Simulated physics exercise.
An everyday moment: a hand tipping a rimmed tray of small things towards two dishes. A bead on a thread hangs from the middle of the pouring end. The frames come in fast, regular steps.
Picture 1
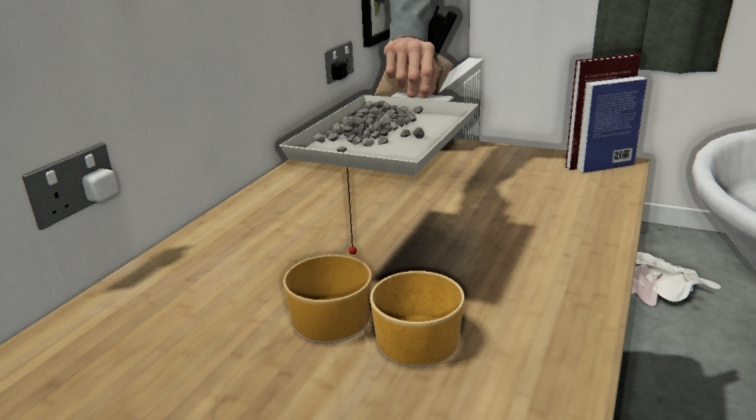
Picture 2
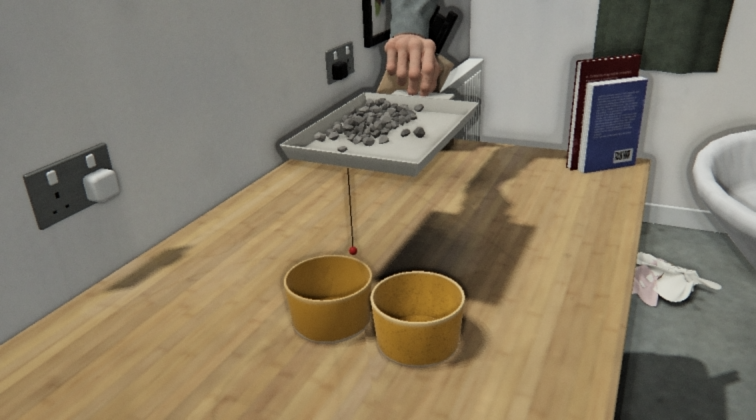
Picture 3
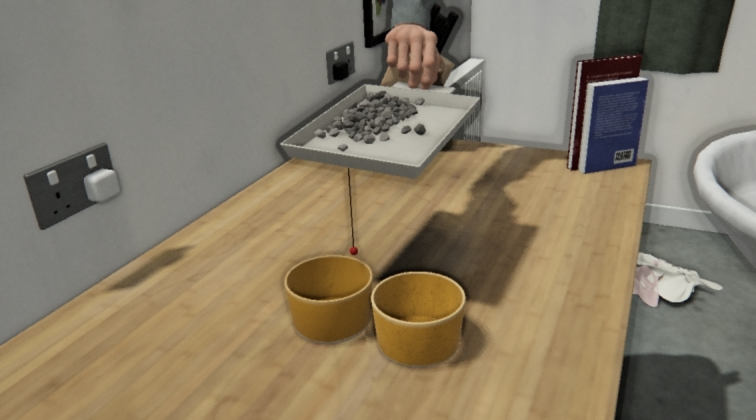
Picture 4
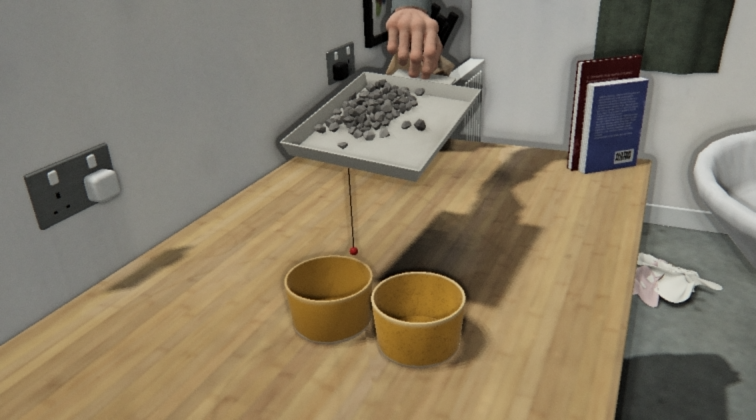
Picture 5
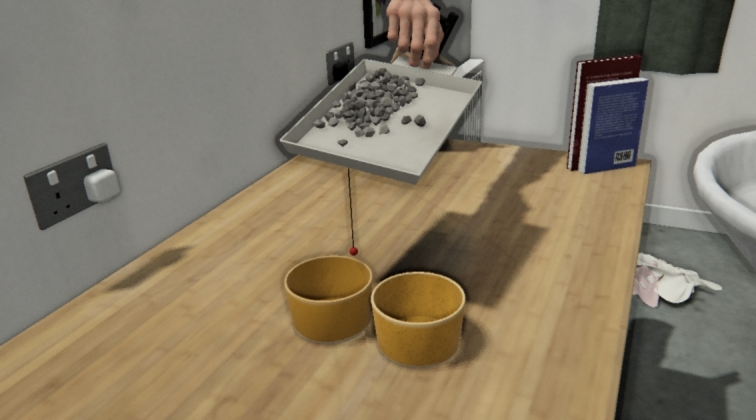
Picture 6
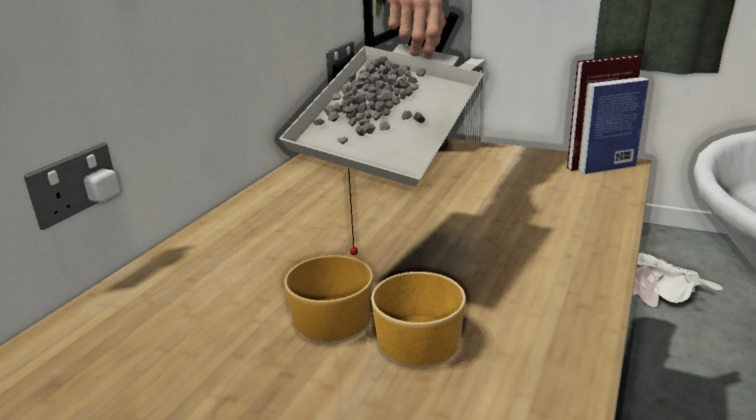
At the start, a hand holds a pale rimmed tray of grey gravel nearly level above two mustard-yellow dishes on a wooden counter, a red bead hanging from its near edge. The hand then raises the back of the tray, steepening it gradually, while the near edge slants slightly lower at the right corner.
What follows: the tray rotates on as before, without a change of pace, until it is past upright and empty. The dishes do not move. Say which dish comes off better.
Fuller: The right-hand dish.
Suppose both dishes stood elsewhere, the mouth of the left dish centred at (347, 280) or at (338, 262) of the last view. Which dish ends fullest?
At the first place the right dish, at the second the right-hand dish.
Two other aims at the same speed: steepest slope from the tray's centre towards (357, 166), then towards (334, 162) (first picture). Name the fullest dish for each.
One: The left dish. Two: The left one.
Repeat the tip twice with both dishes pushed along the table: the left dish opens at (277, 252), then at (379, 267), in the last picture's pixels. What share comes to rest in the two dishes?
In turn 10 and 60 in a hundred.
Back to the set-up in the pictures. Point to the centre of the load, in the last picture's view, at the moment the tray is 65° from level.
At about (402, 178).
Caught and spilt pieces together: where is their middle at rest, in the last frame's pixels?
Close to (419, 334).
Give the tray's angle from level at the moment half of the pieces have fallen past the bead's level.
Around 80° of tilt.
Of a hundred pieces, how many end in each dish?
Left dish: 0 %, right dish: 70 %.
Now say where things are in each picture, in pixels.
Corners of the pouring end (287, 144) and (414, 159), level; middle of the load (371, 119), bits of gravel; left dish (308, 318); right dish (400, 341); bead on its thread (353, 251), in the first frame.
Corners of the pouring end (288, 144) and (415, 160), level; middle of the load (371, 117), in the second frame.
Corners of the pouring end (288, 143) and (416, 163), tipped barely, lowest at the right corner; middle of the load (372, 112), in the third frame.
Corners of the pouring end (288, 141) and (416, 167), tipped a little, lowest at the right corner; middle of the load (372, 104), in the fourth frame.
Corners of the pouring end (287, 139) and (416, 171), tipped a little, lowest at the right corner; middle of the load (371, 97), in the fifth frame.
Corners of the pouring end (287, 137) and (416, 174), tipped clearly, lowest at the right corner; middle of the load (372, 89); left dish (309, 319); right dish (401, 341), in the sixth frame.
Just after the last frame, tray tipped steeply; the larger part on the tray; just a few in the right dish; roughly a quarter in the air.
A moment on, tray tipped past a quarter turn; about a tenth on the tray; roughly two thirds in the right dish; just a few in the left dish; about a tenth outside both; about a tenth in the air.
Further on, tray tipped past a quarter turn; the larger part in the right dish; just a few in the left dish; roughly a quarter outside both.
When it is over, tray tipped past a quarter turn; the larger part in the right dish; just a few in the left dish; roughly a quarter outside both.
